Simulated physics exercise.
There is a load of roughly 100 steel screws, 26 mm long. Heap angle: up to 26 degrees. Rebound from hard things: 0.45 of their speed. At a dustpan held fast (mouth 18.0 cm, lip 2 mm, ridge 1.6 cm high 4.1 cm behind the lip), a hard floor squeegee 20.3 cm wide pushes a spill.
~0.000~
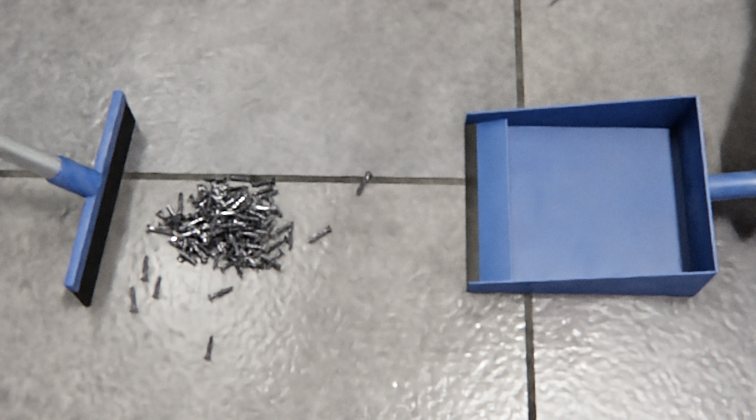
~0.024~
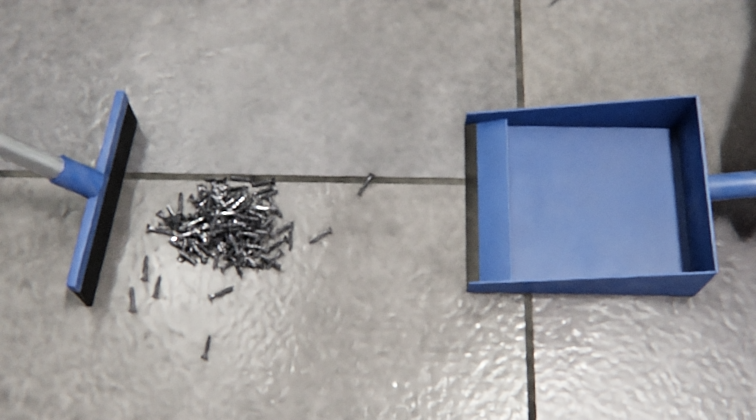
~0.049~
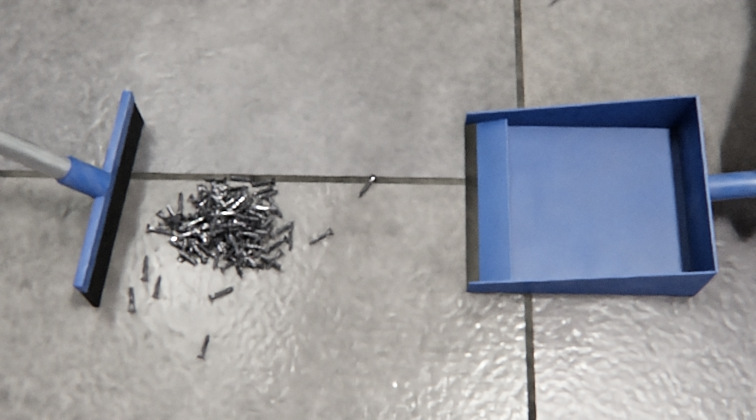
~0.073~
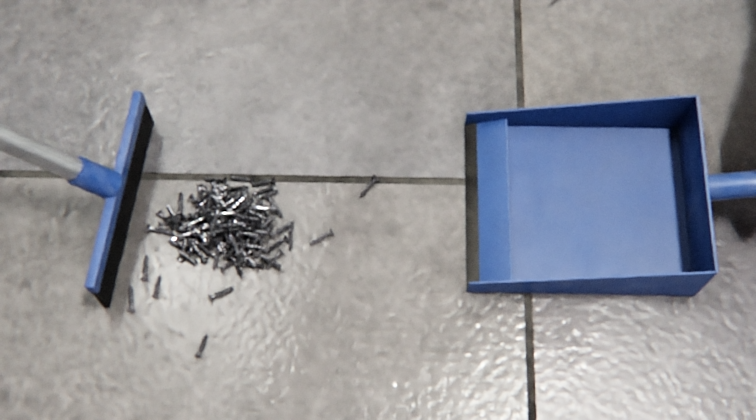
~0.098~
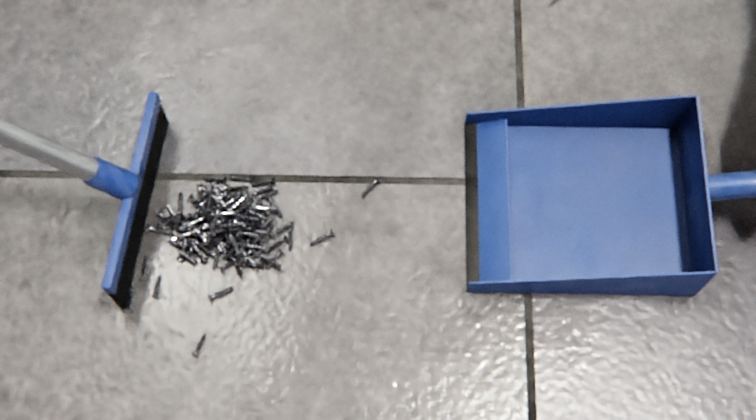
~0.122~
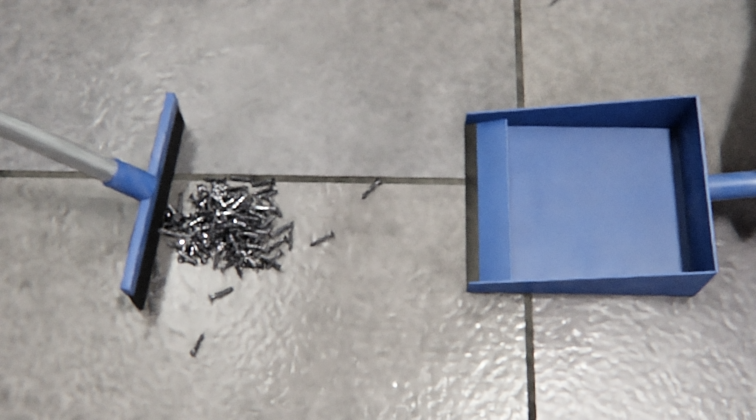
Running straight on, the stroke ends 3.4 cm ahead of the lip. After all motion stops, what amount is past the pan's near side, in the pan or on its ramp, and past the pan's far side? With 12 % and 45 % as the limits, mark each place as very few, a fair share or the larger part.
My call: Near side: A fair share; pan: A fair share; far side: Very few.
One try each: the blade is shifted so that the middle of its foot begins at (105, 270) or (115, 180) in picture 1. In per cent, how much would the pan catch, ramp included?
Some 20 and 20 per cent.
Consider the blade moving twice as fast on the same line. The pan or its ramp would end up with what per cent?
About 50 %.
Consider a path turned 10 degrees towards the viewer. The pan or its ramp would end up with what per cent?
Result: Close to 15 %, ramp counted.
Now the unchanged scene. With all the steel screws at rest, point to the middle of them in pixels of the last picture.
Close to pixel (458, 252).
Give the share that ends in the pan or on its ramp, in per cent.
About 20 per cent.
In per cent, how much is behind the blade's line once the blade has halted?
Near 0 percent, give or take.
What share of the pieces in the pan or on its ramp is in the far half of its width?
Estimate: Close to 20 %.
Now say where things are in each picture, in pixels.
The first picture shows blade from (73, 286) to (120, 99), moved 0.0 cm, 0 of the pieces shifted so far; middle of the pieces at (222, 223); pan at (596, 207).
The second picture shows blade from (75, 286) to (122, 99), moved 0.2 cm, 0 of the pieces shifted so far; middle of the pieces at (222, 223).
The third picture shows blade from (82, 286) to (129, 100), moved 0.9 cm, 2 of the pieces shifted so far; middle of the pieces at (222, 223).
The fourth picture shows blade from (93, 287) to (140, 100), moved 1.9 cm, 2 of the pieces shifted so far; middle of the pieces at (222, 223).
The fifth picture shows blade from (110, 288) to (155, 101), moved 3.5 cm, 3 of the pieces shifted so far; middle of the pieces at (222, 223).
The sixth picture shows blade from (129, 289) to (172, 102), moved 5.2 cm, 9 of the pieces shifted so far; middle of the pieces at (222, 223); pan at (596, 207). Its pace works out near 0.72 m/s, heading 2 degrees towards the viewer's side.
Then, at 0.31 s, middle of the blade 17 cm from the lip; 0 % over the lip, far side 0 %, near side 10 %.
Then, at 0.43 s, middle of the blade 8 cm from the lip; 0 % over the lip, far side 0 %, near side 15 %.
Then, at 0.68 s, middle of the blade 5 cm from the lip; 20 % over the lip, far side 0 %, near side 25 %.
At rest (1.6 s), near side 25 %, pan 20 %, far side 0 %, in front of the lip or behind the blade 55 %.
